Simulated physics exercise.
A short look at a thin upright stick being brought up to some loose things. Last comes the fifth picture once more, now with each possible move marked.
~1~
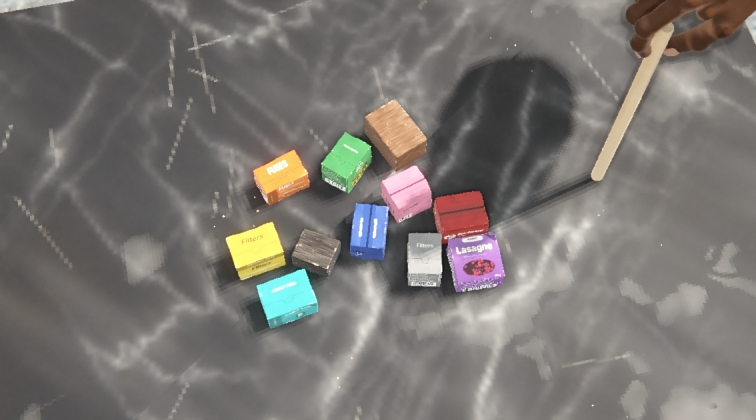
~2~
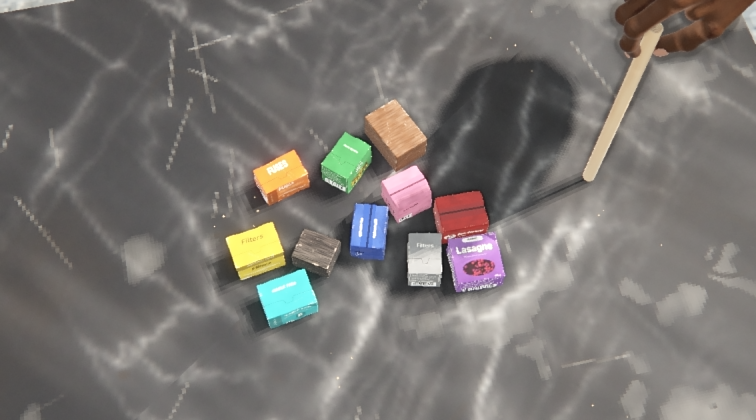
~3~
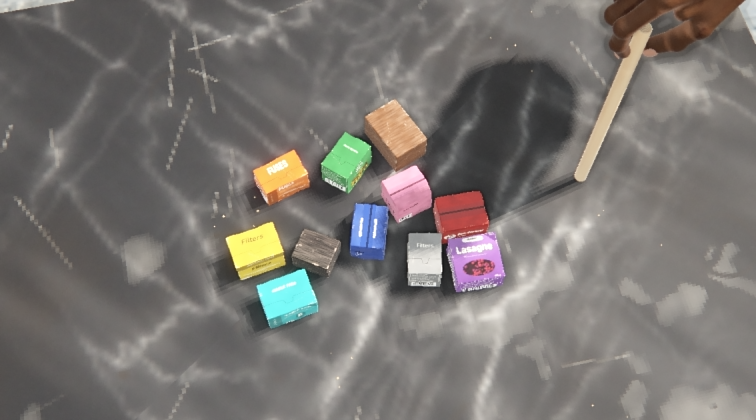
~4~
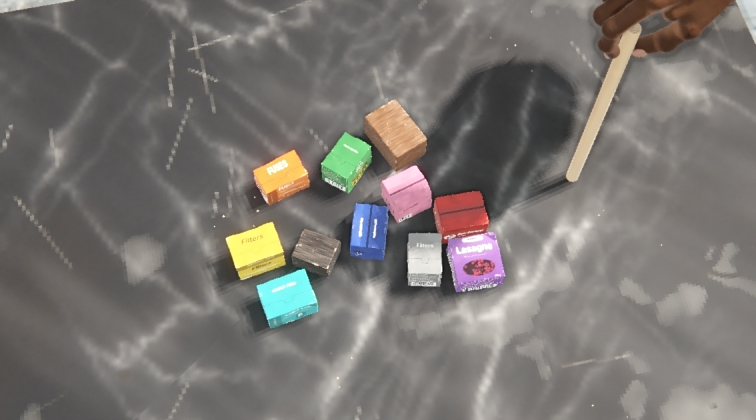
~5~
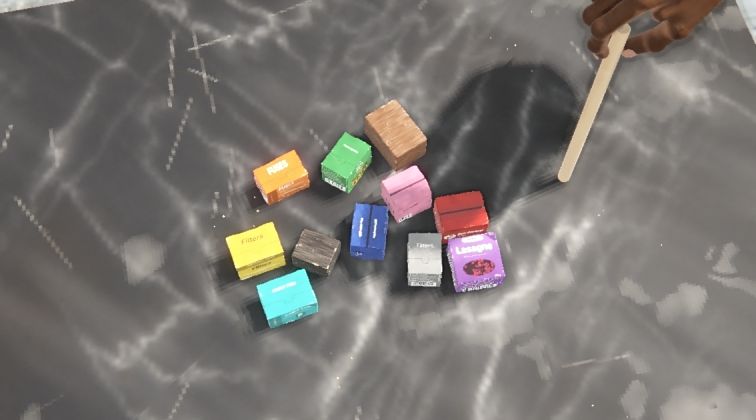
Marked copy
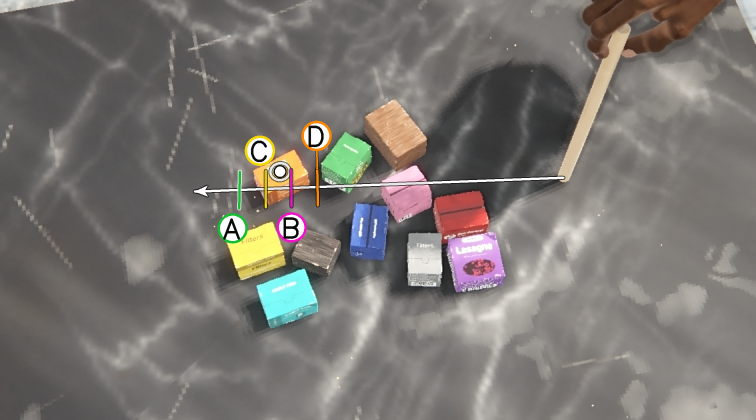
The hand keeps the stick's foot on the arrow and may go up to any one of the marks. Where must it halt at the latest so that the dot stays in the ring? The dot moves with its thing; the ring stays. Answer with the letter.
No farther than D.
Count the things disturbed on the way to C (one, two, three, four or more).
It has moved four or more.
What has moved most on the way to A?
The orange box.
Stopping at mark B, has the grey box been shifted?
By then, no.
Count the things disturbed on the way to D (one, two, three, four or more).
In all, three.
On the marked copy, A at (240, 190); B at (292, 188); C at (266, 189); D at (317, 187); the arrow from (563, 178) to (195, 192); the white dot at (280, 172).
Following D. Soon after the start, foot of the stick (476, 182).
Later, foot of the stick (388, 185); pink box (388, 201); blue box (367, 239).
In the end, foot of the stick (317, 187); pink box (384, 202); green packet (333, 158); the dot is still in its ring.
As for the rest, A shifts the dotted thing to (209, 169); B shifts the dotted thing to (256, 177); C shifts the dotted thing to (232, 174).
